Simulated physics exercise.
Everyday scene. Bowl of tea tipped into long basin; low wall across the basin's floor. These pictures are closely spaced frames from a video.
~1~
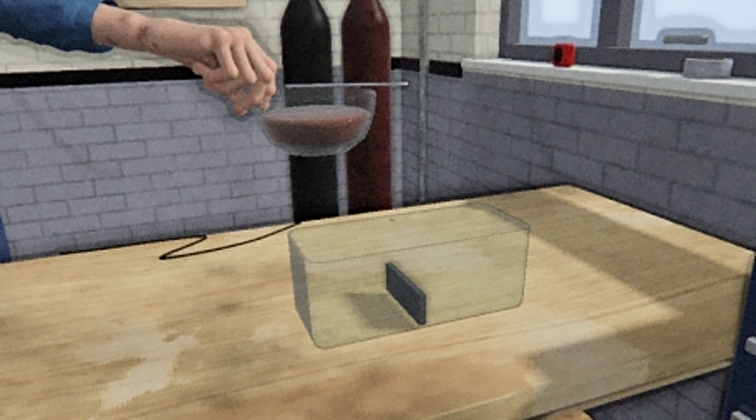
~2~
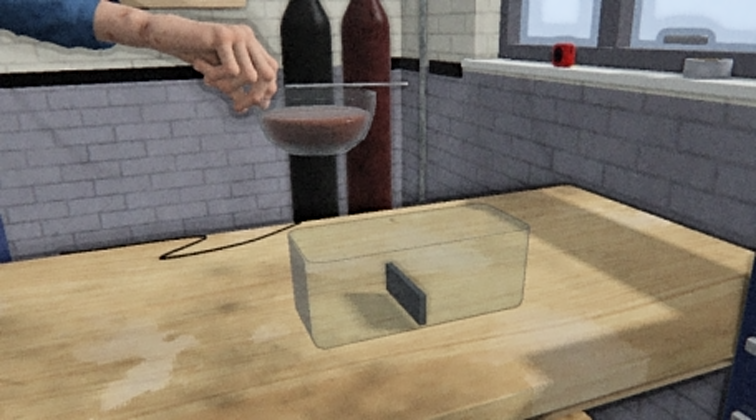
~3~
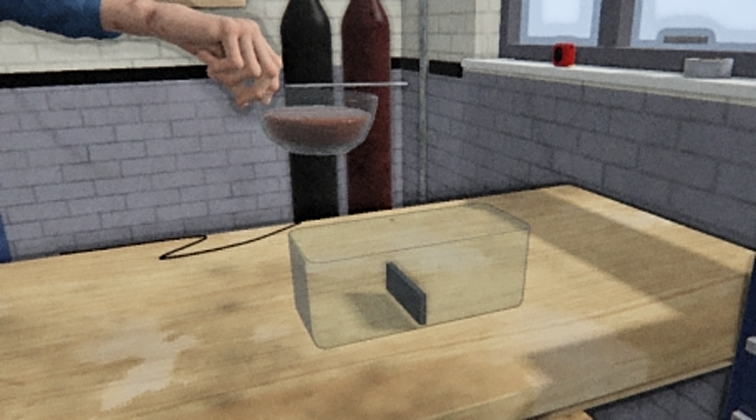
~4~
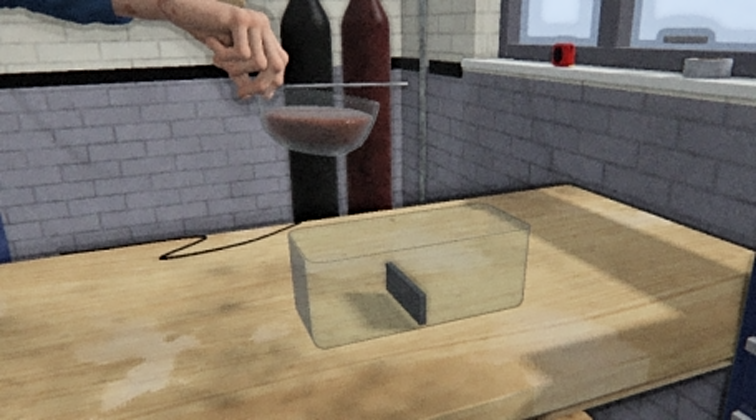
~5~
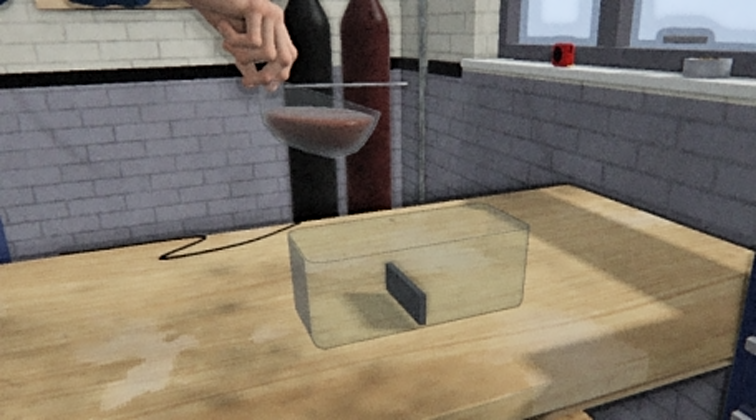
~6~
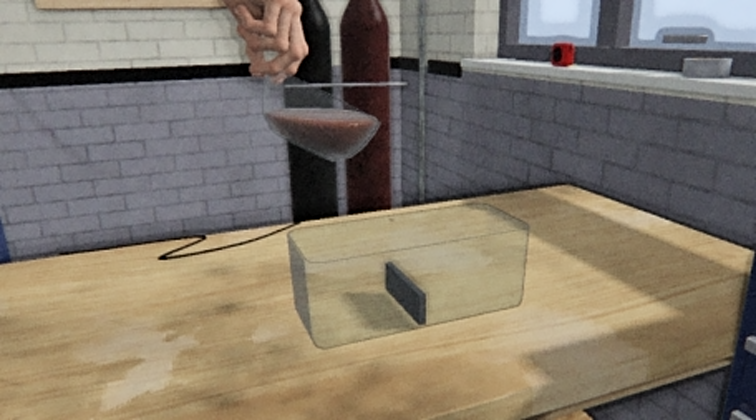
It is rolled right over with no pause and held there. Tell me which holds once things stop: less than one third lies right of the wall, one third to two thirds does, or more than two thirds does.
Middle range.
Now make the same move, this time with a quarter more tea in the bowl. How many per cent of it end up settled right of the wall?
It comes to near 65 per cent.
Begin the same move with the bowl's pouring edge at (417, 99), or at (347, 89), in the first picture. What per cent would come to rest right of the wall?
90 % and 20 %.
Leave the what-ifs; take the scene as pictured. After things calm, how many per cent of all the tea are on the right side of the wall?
Roughly 60 %.
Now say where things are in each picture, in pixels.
The first picture shows tilt 0°; pouring edge (371, 92); surface from (259, 117) to (366, 109); the long basin's rim runs from (297, 248) to (508, 215); the wall's top is at (405, 279).
The second picture shows tilt 1°; pouring edge (371, 93); surface from (259, 117) to (366, 110).
The third picture shows tilt 5°; pouring edge (373, 97); surface from (260, 115) to (367, 111).
The fourth picture shows tilt 12°; pouring edge (374, 104); surface from (261, 114) to (368, 113).
The fifth picture shows tilt 20°; pouring edge (375, 113); surface from (263, 114) to (370, 114).
The sixth picture shows tilt 30°; pouring edge (374, 123); surface from (265, 114) to (374, 116); 1 per cent is over the edge.
A moment on, the tilt is 86° and 26 per cent is still to pour, 2 is left of the wall and 19 right of it.
Next, the tilt is 96° and 4 per cent is still to pour, 27 is left of the wall and 60 right of it.
Then the tilt is 96° and 0 per cent is still to pour, 39 is left of the wall and 60 right of it.
Later the tilt is 96° and 0 per cent is still to pour, 39 is left of the wall and 60 right of it.
Finally, 39 per cent lies left of the wall, 60 right of it and 1 outside.
